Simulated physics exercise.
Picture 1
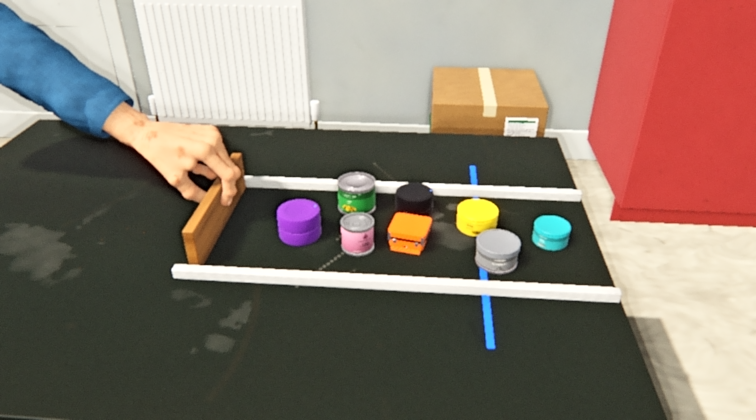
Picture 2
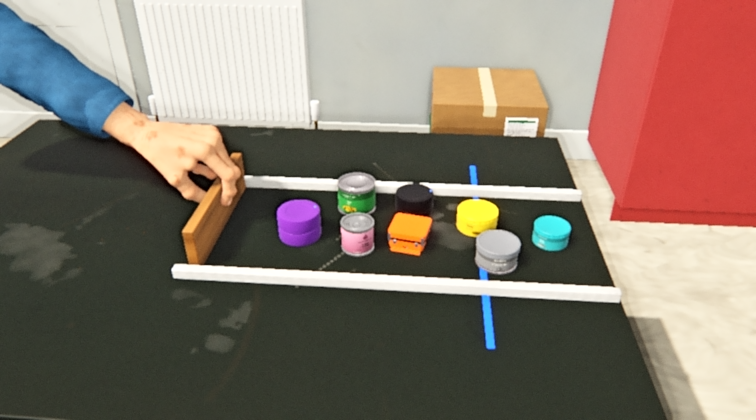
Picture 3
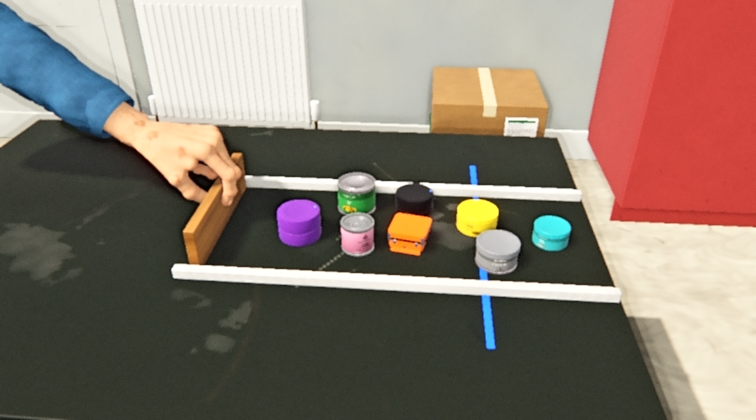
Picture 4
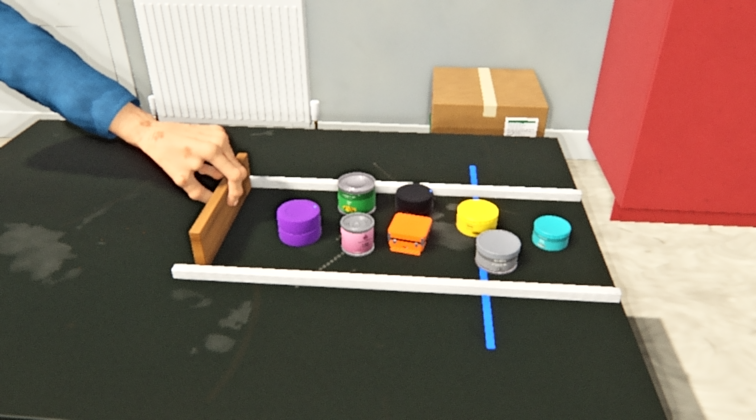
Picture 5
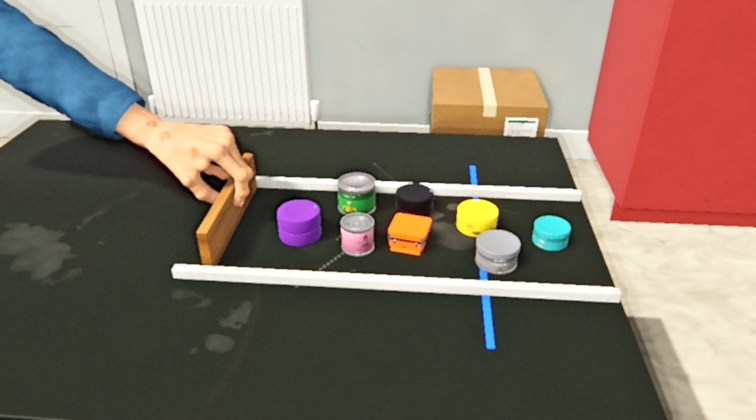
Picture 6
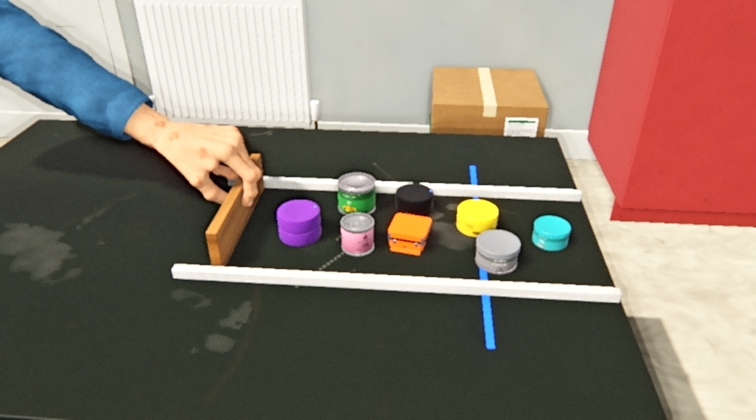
A wooden board, held by a hand in a blue sleeve, slid slightly right between two white strips toward a scatter of colourful tubs and tins, which stayed still on the black table.
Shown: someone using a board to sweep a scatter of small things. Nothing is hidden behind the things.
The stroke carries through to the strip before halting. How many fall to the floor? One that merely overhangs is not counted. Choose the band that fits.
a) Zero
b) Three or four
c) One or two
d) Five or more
The answer is a.
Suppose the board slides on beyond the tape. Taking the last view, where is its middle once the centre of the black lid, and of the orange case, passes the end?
Middle approx. at (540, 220), then approx. at (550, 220).
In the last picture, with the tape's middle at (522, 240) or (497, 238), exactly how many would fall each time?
1 and 0.
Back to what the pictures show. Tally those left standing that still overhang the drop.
Tally: 0.
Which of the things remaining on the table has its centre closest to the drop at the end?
The turquoise tub.
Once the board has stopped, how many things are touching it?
That would be 3 of them.
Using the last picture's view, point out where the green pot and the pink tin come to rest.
First (497, 200), then (500, 253).
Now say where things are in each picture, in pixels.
Turquoise tub (551, 233); grey pot (497, 251); yellow tub (477, 218); board (218, 207); tape (480, 237), in the first picture.
Grey pot (497, 252); purple lid (300, 223), in the second picture.
Yellow tub (477, 218); board (219, 207), in the third picture.
Turquoise tub (551, 234); green pot (357, 195), in the fourth picture.
Grey pot (497, 252); pink tin (358, 235), in the fifth picture.
Turquoise tub (551, 234); grey pot (497, 252); yellow tub (477, 218); board (239, 208); tape (480, 237), in the sixth picture.
Early on, none off yet; turquoise tub at rest near (551, 234); grey pot at rest near (497, 252); yellow tub at rest near (477, 218).
Finally, the number that fall off is zero.
